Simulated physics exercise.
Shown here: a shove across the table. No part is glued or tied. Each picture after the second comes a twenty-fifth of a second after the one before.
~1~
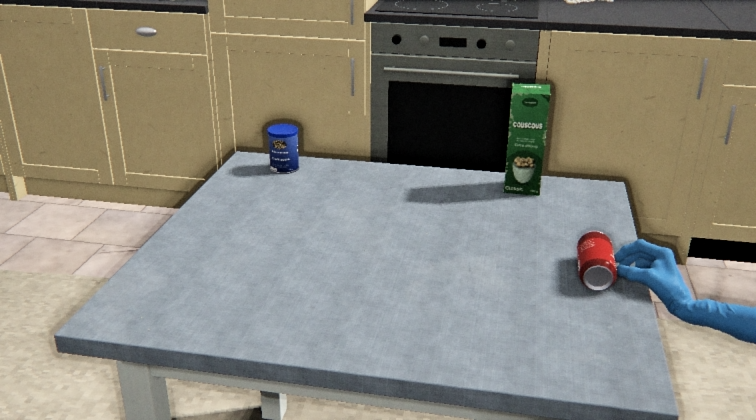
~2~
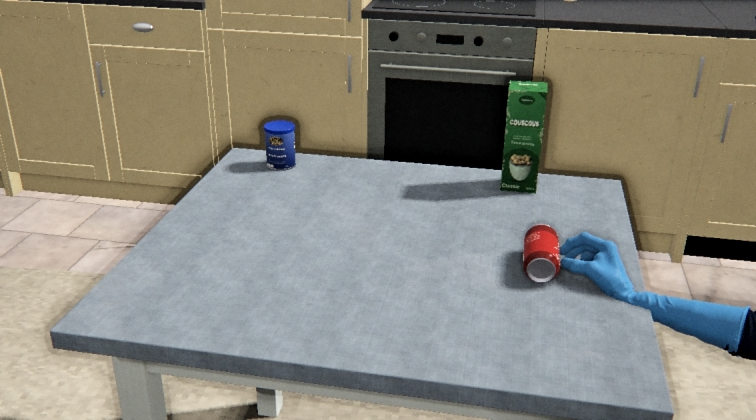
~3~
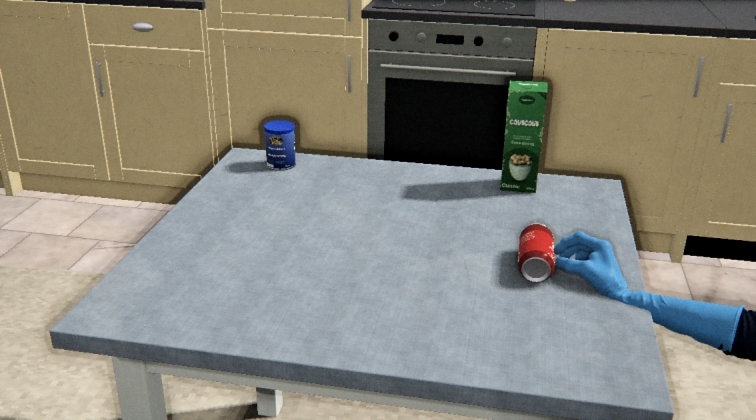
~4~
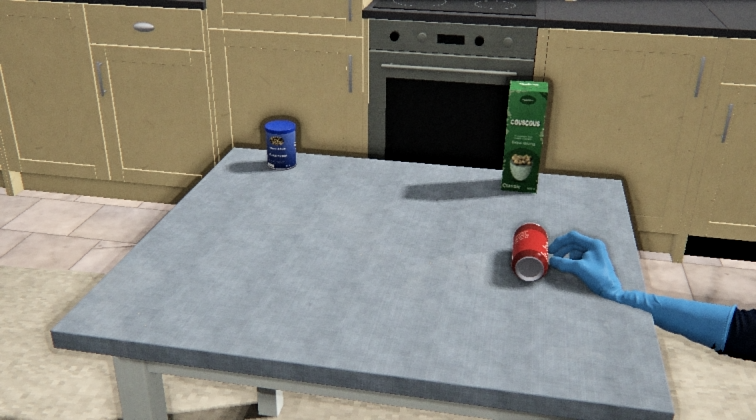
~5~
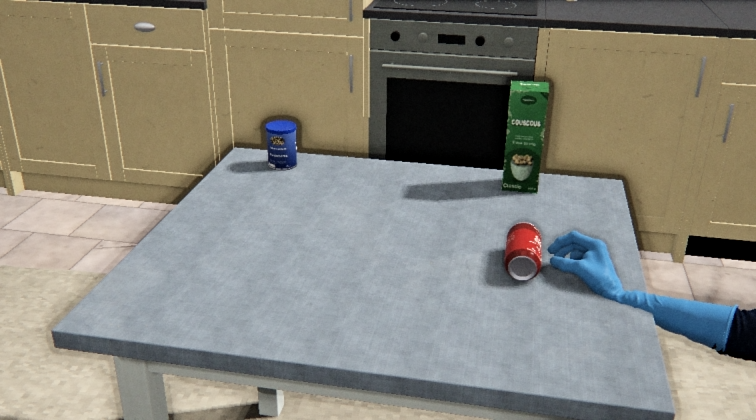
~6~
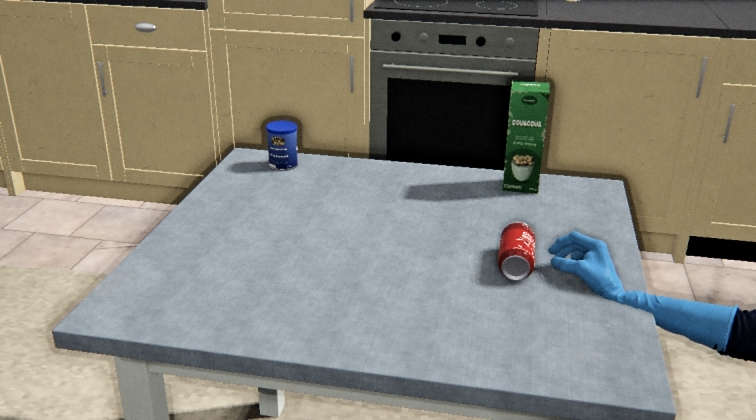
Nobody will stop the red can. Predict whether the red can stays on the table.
My guess is that it does not leave the table.
Then, 0.10 s later than the last frame, red can moved about its own width near (502, 249).
Then, 0.20 s later than the last frame, red can moved about its own width near (491, 248).
Then, 0.40 s later than the last frame, red can moved about its own width near (482, 247).
When it is over, moved from the start, red can. End places, in pixels of the last picture, red can near (481, 247).
